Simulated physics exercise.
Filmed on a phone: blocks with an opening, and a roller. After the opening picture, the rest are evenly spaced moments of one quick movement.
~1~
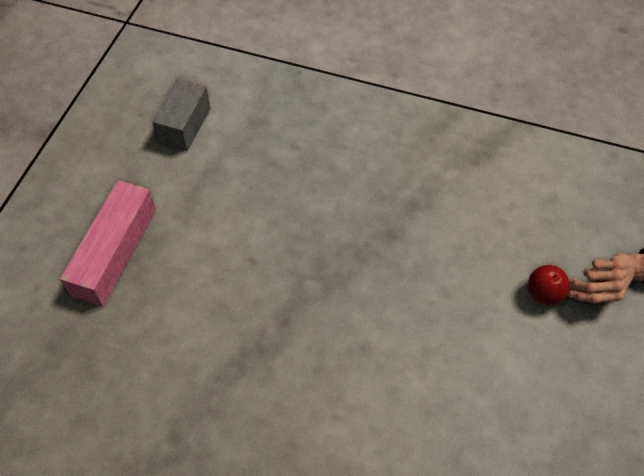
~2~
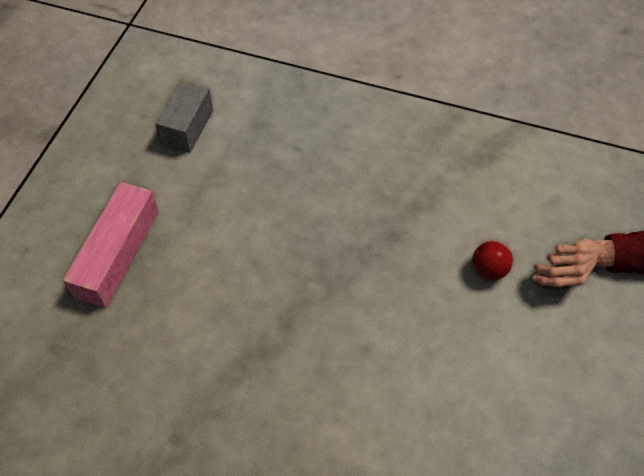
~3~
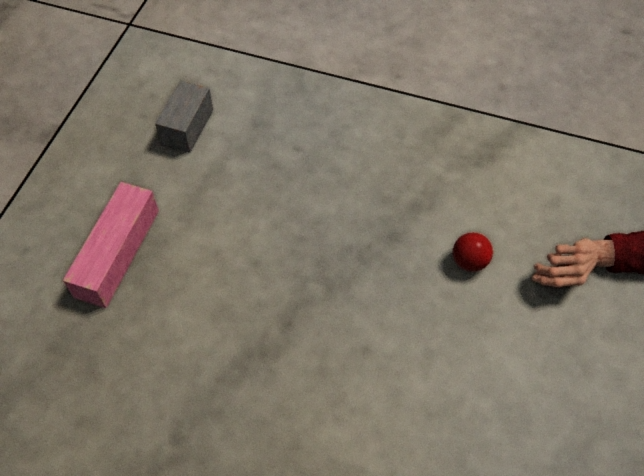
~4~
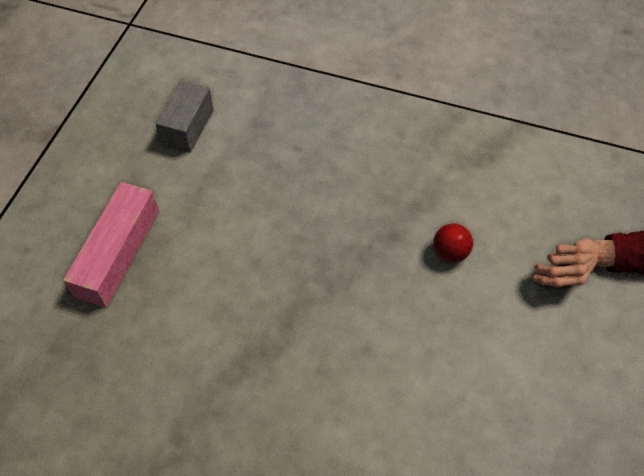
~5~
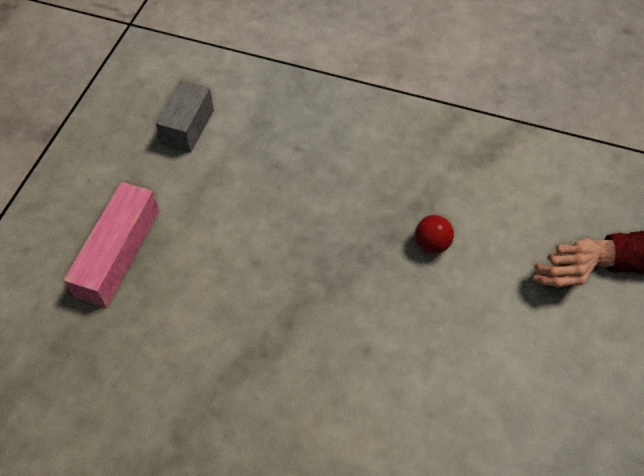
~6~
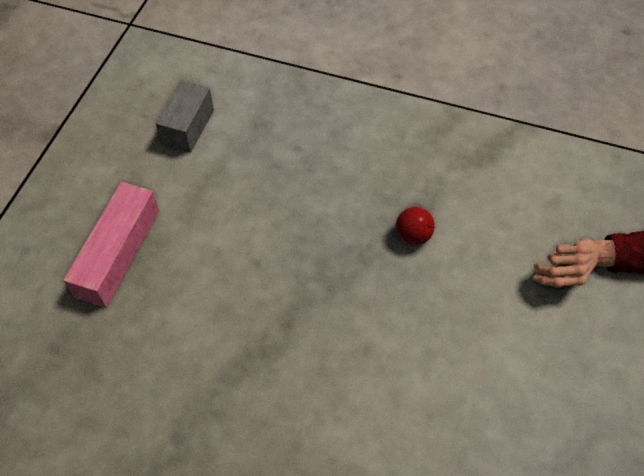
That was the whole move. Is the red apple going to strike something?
In the end the red apple bounces off.
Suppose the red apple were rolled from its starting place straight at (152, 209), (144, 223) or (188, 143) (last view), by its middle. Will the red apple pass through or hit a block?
Try by try, it bounces off; does not get past; is stopped.
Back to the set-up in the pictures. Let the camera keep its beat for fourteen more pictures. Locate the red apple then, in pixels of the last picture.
Its middle is close to (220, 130).
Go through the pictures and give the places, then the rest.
In the first frame, red apple (549, 285) under the hand; grey block (182, 115).
In the second frame, red apple (493, 261); pink block (114, 243).
In the third frame, red apple (473, 252); grey block (185, 117).
In the fourth frame, red apple (453, 243); pink block (114, 243).
In the fifth frame, red apple (434, 235); grey block (186, 116).
In the sixth frame, red apple (415, 226); pink block (114, 243).
Then, 0.32 s on from there, red apple heading on near (273, 163).
Then, 0.90 s on from there, red apple coming back near (239, 121).
In the end, the red apple hits a block.
